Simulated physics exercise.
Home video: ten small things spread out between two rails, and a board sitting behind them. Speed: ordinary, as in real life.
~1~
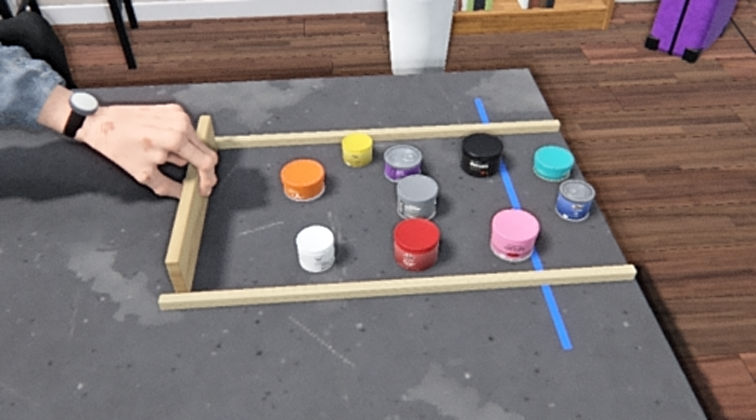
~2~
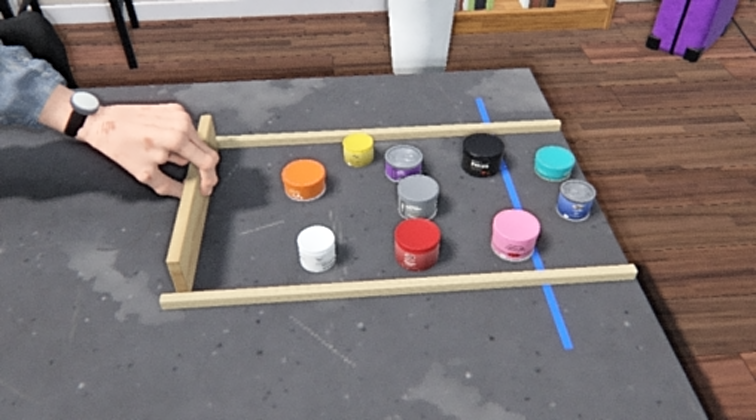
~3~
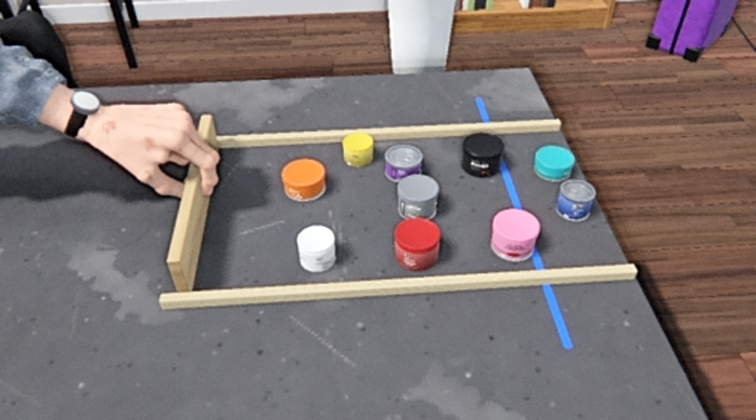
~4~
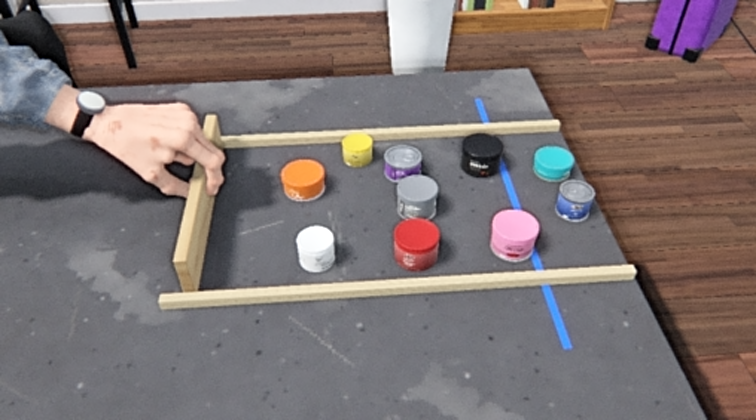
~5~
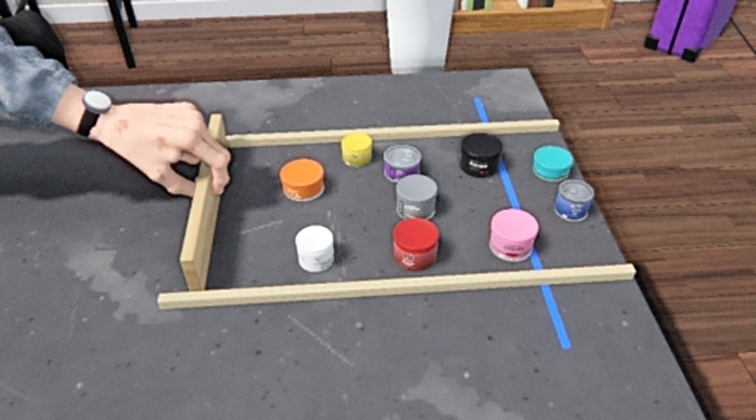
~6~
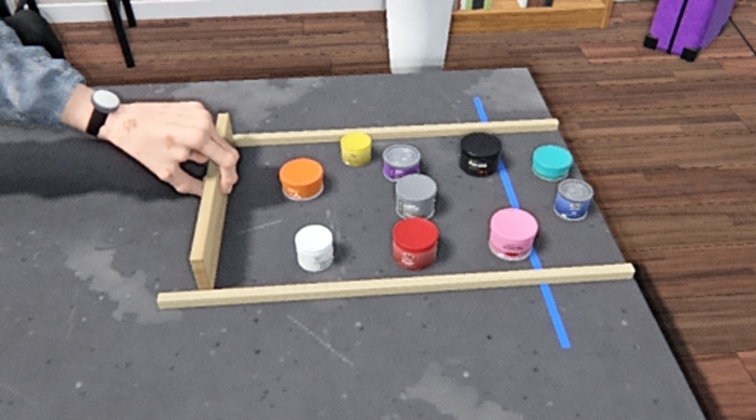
The clip shows ten small colored tubs and tins spread between two wooden rails on a dark tabletop crossed by blue tape, while a hand on the left slides an upright board slightly to the right, leaving the containers untouched.
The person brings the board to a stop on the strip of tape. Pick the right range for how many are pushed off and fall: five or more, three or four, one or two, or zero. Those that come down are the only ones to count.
The right range is one or two.
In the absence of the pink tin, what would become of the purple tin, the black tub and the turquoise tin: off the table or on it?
So: The purple tin does not drop, the black tub does not drop, the turquoise tin goes down.
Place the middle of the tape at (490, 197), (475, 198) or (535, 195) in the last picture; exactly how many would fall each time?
It would be 0, then 0, then 2.
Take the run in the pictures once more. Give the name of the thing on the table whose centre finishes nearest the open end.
That is the pink tin.
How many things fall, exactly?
Tally: 1.
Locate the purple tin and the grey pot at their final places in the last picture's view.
First object: (517, 152); second object: (538, 200).
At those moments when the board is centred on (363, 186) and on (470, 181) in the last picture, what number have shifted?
Moved so far: 5, then 9.
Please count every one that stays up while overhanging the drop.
Expected count: 1.
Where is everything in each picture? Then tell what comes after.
Blue tin (574, 201); turquoise tin (553, 165); pink tin (514, 236); board (196, 197); tape (513, 197), in the first frame.
Turquoise tin (554, 164); black tub (482, 155), in the second frame.
Pink tin (514, 236); white tub (317, 249), in the third frame.
Blue tin (574, 201); grey pot (417, 199), in the fourth frame.
Turquoise tin (552, 164); yellow tub (357, 150), in the fifth frame.
Blue tin (573, 200); turquoise tin (551, 164); pink tin (512, 235); board (216, 195); tape (512, 196), in the sixth frame.
Soon after, none off yet; blue tin at rest near (573, 200); turquoise tin at rest near (551, 164); pink tin at rest near (512, 235).
After that, none off yet; blue tin at rest near (573, 200); turquoise tin at rest near (553, 164); pink tin displaced about its own width near (566, 231).
In the end, the number that fall off is one or two; gone, turquoise tin.
